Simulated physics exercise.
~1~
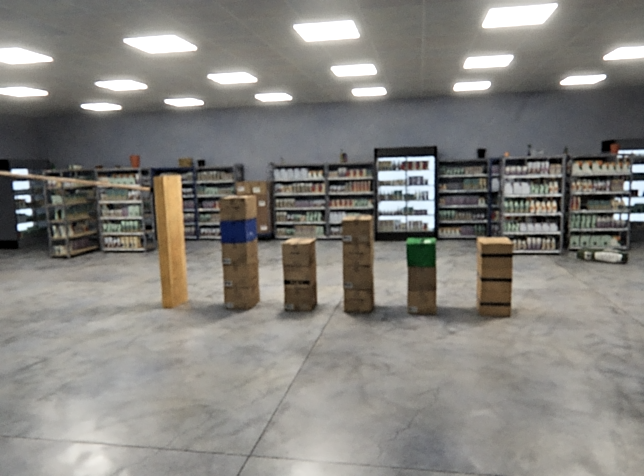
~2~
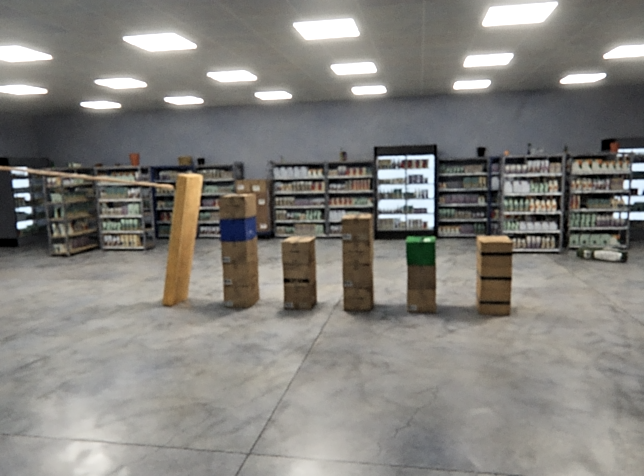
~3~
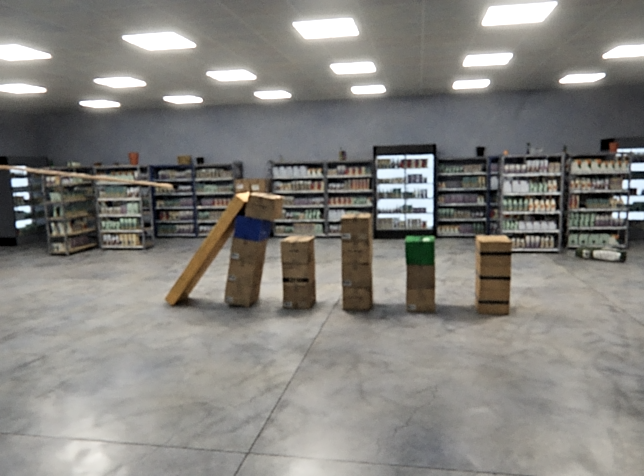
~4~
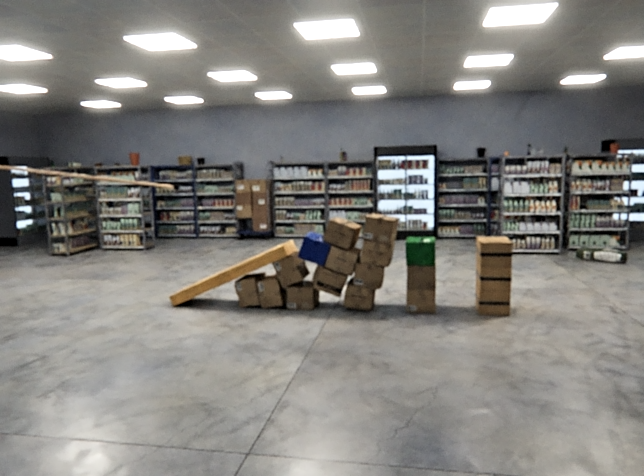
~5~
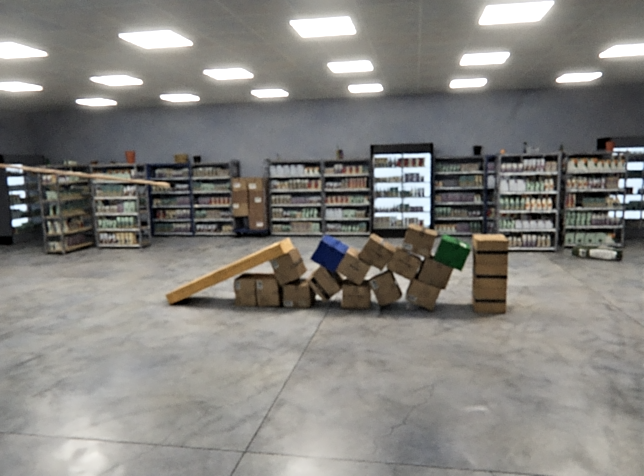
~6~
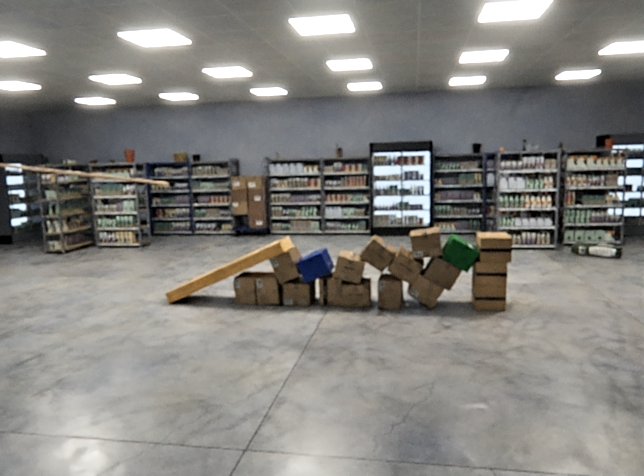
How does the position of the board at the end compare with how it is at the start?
At the start the board stands upright at the left of the row. By the end it has gone over onto its side, lying at a low slant with its upper end against the fallen cartons.
